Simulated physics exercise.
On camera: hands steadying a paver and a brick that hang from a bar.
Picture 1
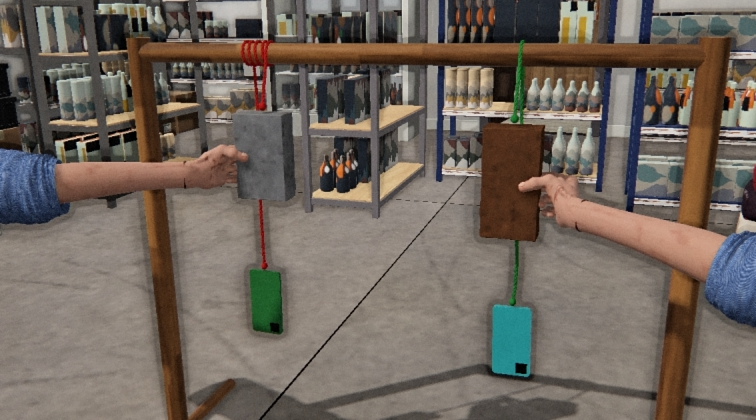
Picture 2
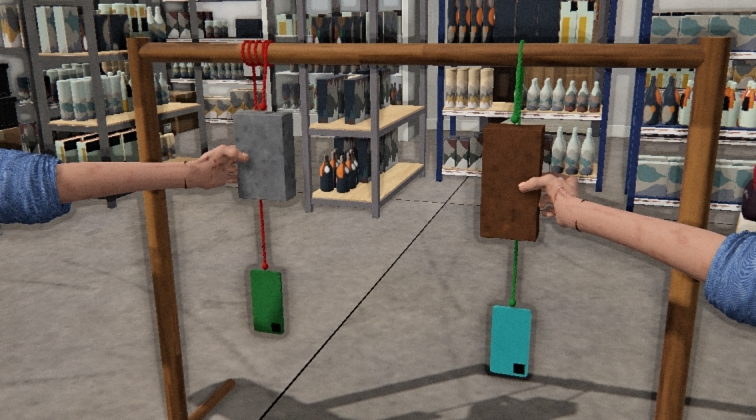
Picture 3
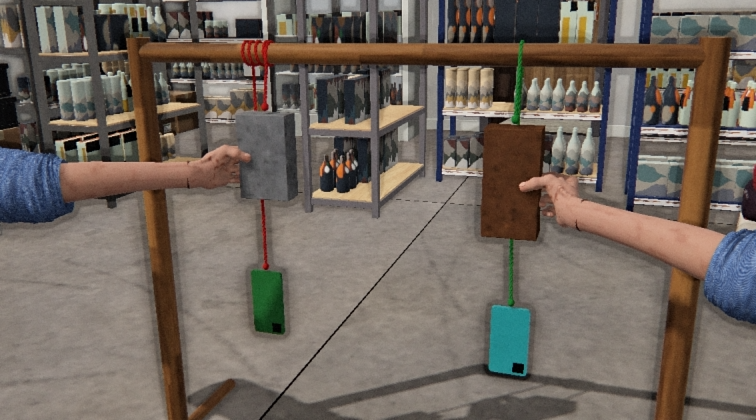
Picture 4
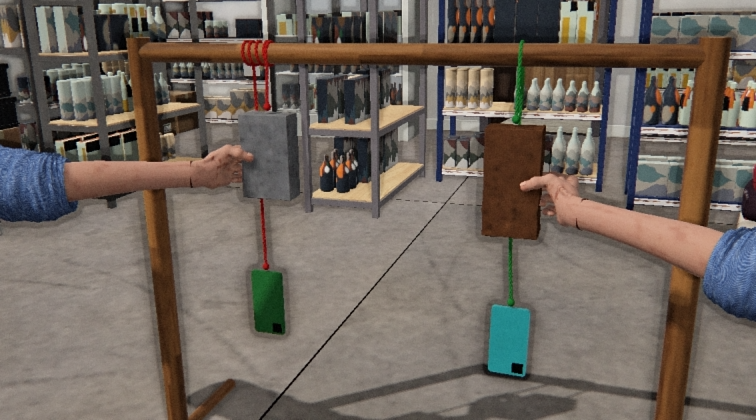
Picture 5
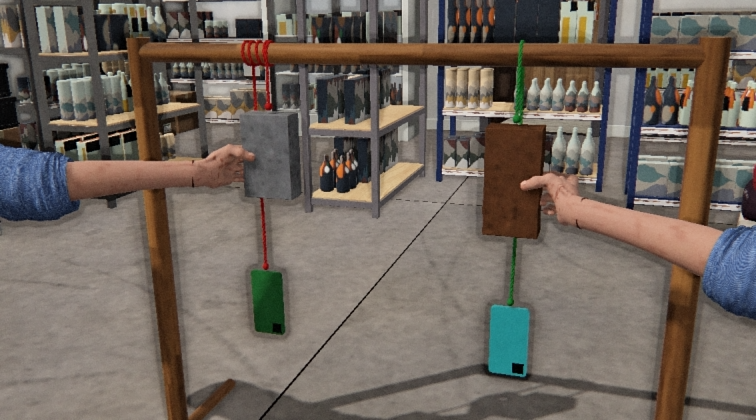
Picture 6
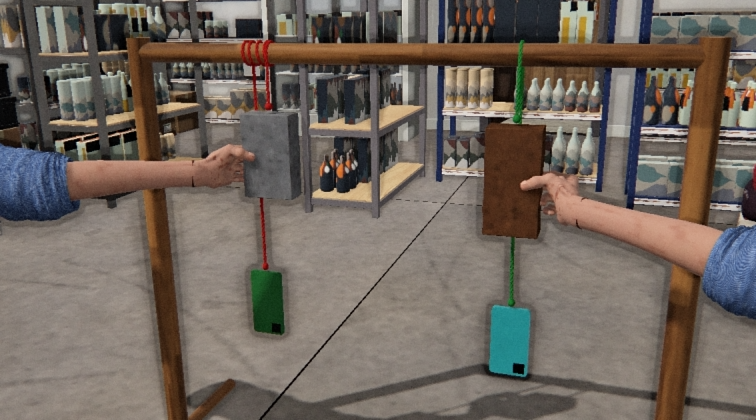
We see two hands steadying a grey paver on red cord and a brown brick on green cord, hung from a wooden bar with a green phone and a cyan phone below; almost nothing moves beyond a tiny shift.
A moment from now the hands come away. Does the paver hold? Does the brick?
The paver stays up. The brick falls.
Then, 0.48 s later than the last view, paver in the air near (268, 135); brick dropping near (508, 319).
Then, 0.88 s later than the last view, paver in the air near (272, 143); brick on the floor.
Finally, paver in the air near (269, 142); brick on the floor. The paver is held and the brick pulls its rope through.
